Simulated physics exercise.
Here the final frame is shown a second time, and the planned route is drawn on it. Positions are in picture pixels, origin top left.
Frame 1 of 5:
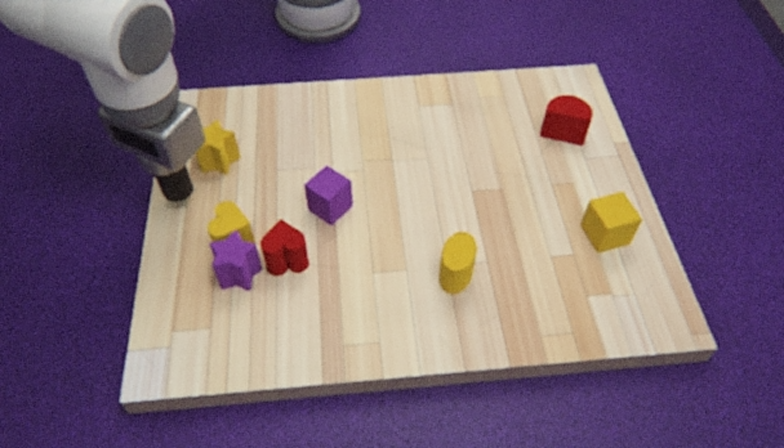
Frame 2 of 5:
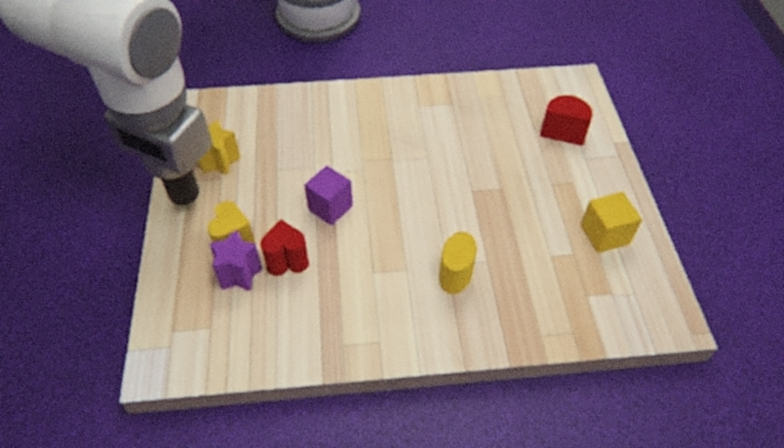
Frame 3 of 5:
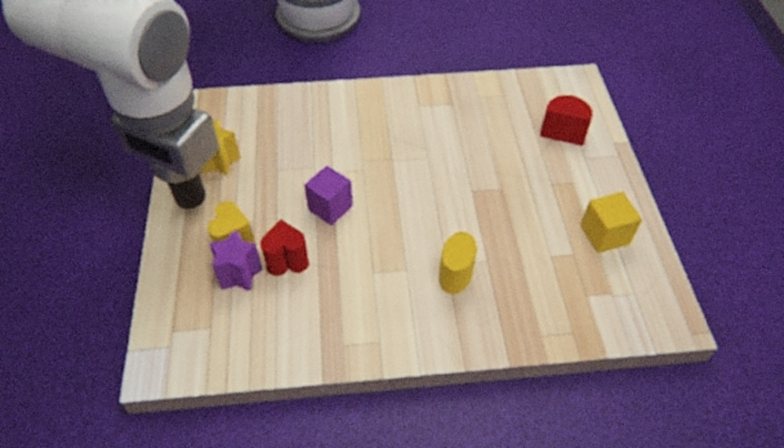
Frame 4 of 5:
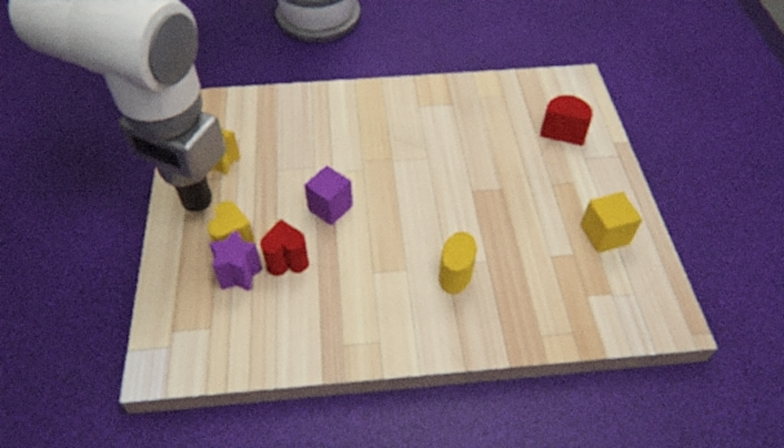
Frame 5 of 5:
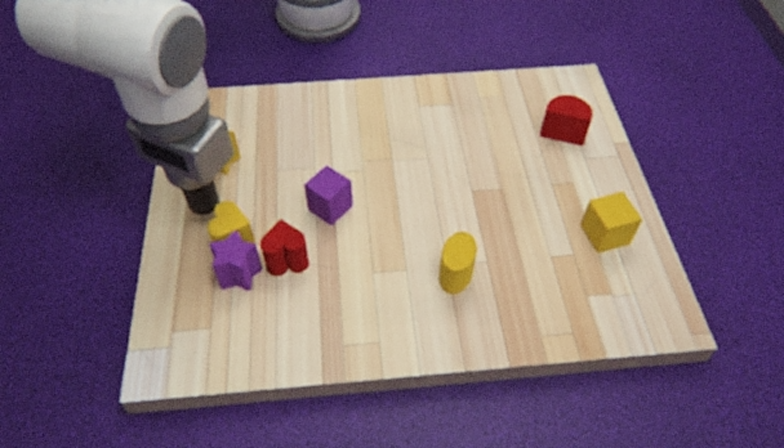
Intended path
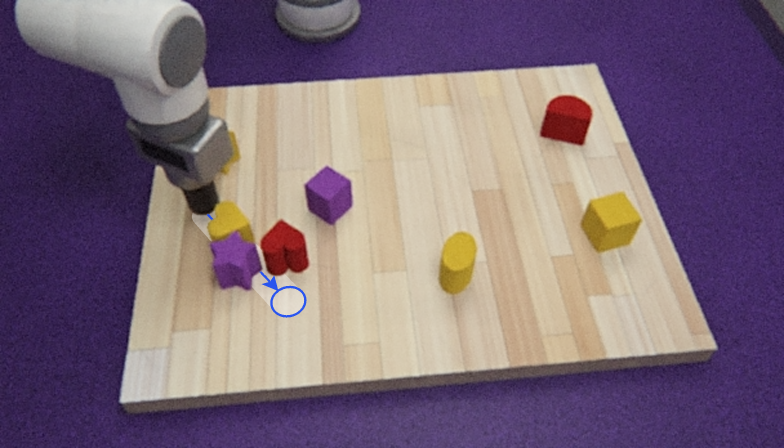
Robot arm with a dark rod inching right and slightly down beside yellow, purple and red blocks sitting still on a wooden board.
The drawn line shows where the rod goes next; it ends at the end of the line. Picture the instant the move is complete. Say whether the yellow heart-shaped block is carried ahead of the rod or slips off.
The block stays ahead.
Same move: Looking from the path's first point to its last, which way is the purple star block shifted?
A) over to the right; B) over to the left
It's A.
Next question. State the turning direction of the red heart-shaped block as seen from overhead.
Viewed from above: Anti-clockwise.
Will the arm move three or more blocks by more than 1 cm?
Yes, it checks out.
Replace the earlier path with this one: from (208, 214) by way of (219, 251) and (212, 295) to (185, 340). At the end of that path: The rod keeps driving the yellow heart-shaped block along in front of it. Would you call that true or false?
Verdict: False.
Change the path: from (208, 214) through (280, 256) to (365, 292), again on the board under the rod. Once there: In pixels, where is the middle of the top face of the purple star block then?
The middle of its top is at (238, 275).
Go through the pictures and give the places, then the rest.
Rod tip at (179, 192); block tops, yellow star block at (212, 134); yellow heart-shaped block at (227, 218); purple star block at (231, 250); red heart-shaped block at (283, 237), in the first picture.
Rod at (185, 195); blocks unchanged, in the second picture.
Rod at (191, 198); blocks unchanged, in the third picture.
Rod at (198, 202); blocks unchanged, in the fourth picture.
Rod at (204, 204); yellow star block hidden; yellow heart-shaped block at (227, 218); purple star block at (231, 250); red heart-shaped block at (283, 237), in the fifth picture.
Path on the board, straight from (208, 214) to (288, 301).
What follows on the original path. One third of the way, rod at (230, 232); yellow heart-shaped block at (250, 228), turned 20° clockwise; purple star block at (237, 259), turned 35° clockwise; red heart-shaped block at (287, 241).
Two thirds of the way, rod at (258, 262); yellow heart-shaped block at (282, 258), turned 15° clockwise; purple star block at (242, 281), turned 95° clockwise; red heart-shaped block at (319, 255), turned 60° anticlockwise.
At the end, rod at (286, 292); yellow star block in place; yellow heart-shaped block at (317, 281); purple star block at (250, 295), turned 160° clockwise; red heart-shaped block at (338, 256), turned 80° anticlockwise.
